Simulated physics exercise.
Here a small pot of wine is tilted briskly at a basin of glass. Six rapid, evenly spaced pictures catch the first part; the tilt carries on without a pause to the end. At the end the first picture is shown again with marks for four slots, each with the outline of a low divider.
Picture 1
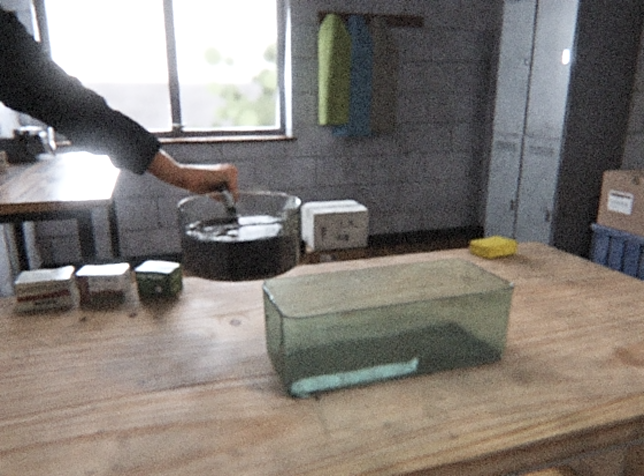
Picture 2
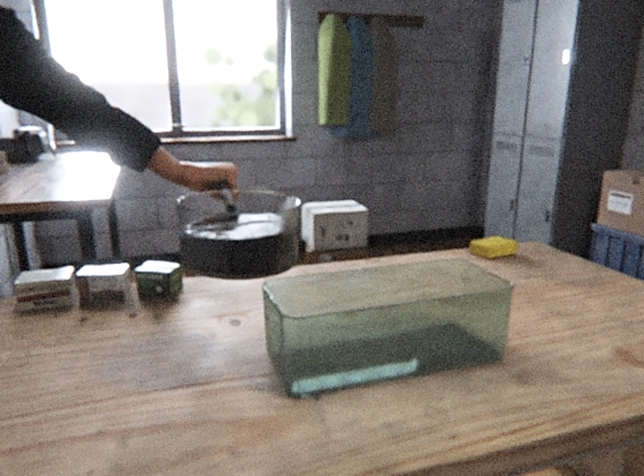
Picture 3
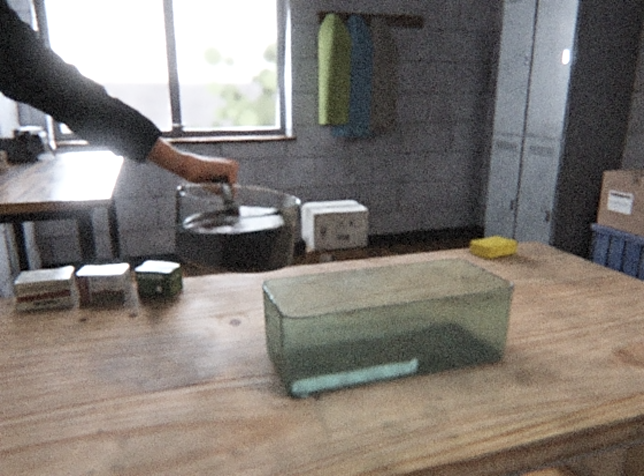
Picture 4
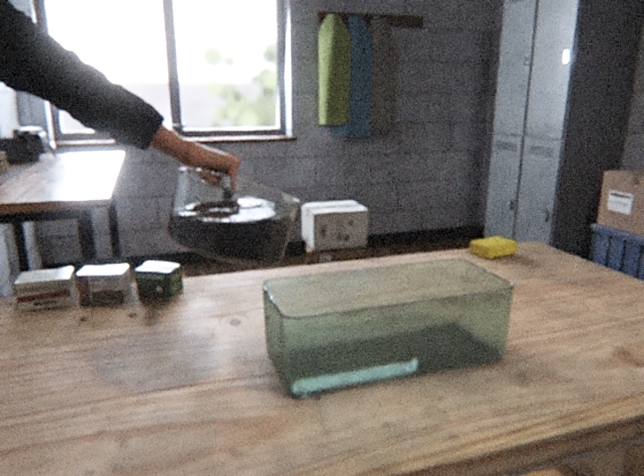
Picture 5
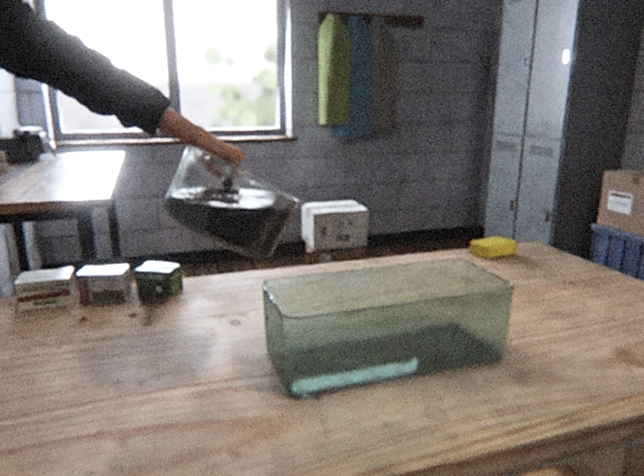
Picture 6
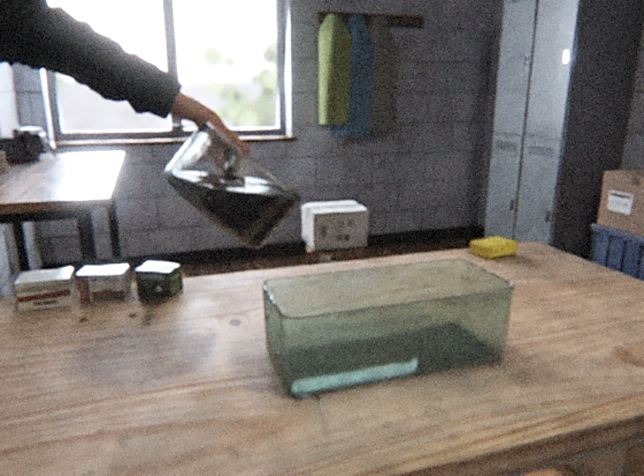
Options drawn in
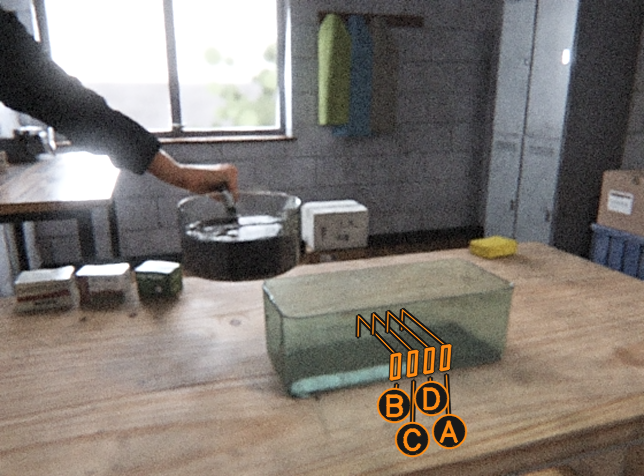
A dark-sleeved arm reaching in from the left holds a small clear pot of dark wine, first upright, then tilting it briskly rightward until wine reaches over its lip. Below and to the right, a greenish glass basin sits on a wooden table, with three small boxes at left and a yellow block behind. The fixed, slightly raised view shows a grey block-walled room with a bright window and lockers.
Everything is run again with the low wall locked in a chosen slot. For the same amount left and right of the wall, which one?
Go for B.
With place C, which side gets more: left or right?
The left side.
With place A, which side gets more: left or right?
More ends on the left.
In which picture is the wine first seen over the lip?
Picture 6.
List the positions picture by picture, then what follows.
The first picture shows upright, lip at (296, 199); basin from (284, 396) to (502, 356); nothing has left yet.
The second picture shows tipped about 2°, lip at (296, 199); nothing has left yet.
The third picture shows tipped about 8°, lip at (296, 199); nothing has left yet.
The fourth picture shows tipped about 17°, lip at (296, 199); nothing has left yet.
The fifth picture shows tipped about 29°, lip at (296, 199); nothing has left yet.
The sixth picture shows tipped about 42°, lip at (296, 199); wine is over the lip, down to (296, 199).
In orange, A at (446, 375); B at (396, 384); C at (413, 381); D at (430, 378).
Choosing A, about 80 % ends left of the wall and 16 % right of it; 4 % is lost outside.
Choosing B, about 45 % ends left of the wall and 54 % right of it.
Choosing C, about 75 % ends left of the wall and 23 % right of it.
Choosing D, about 85 % ends left of the wall and 12 % right of it; 3 % is lost outside.
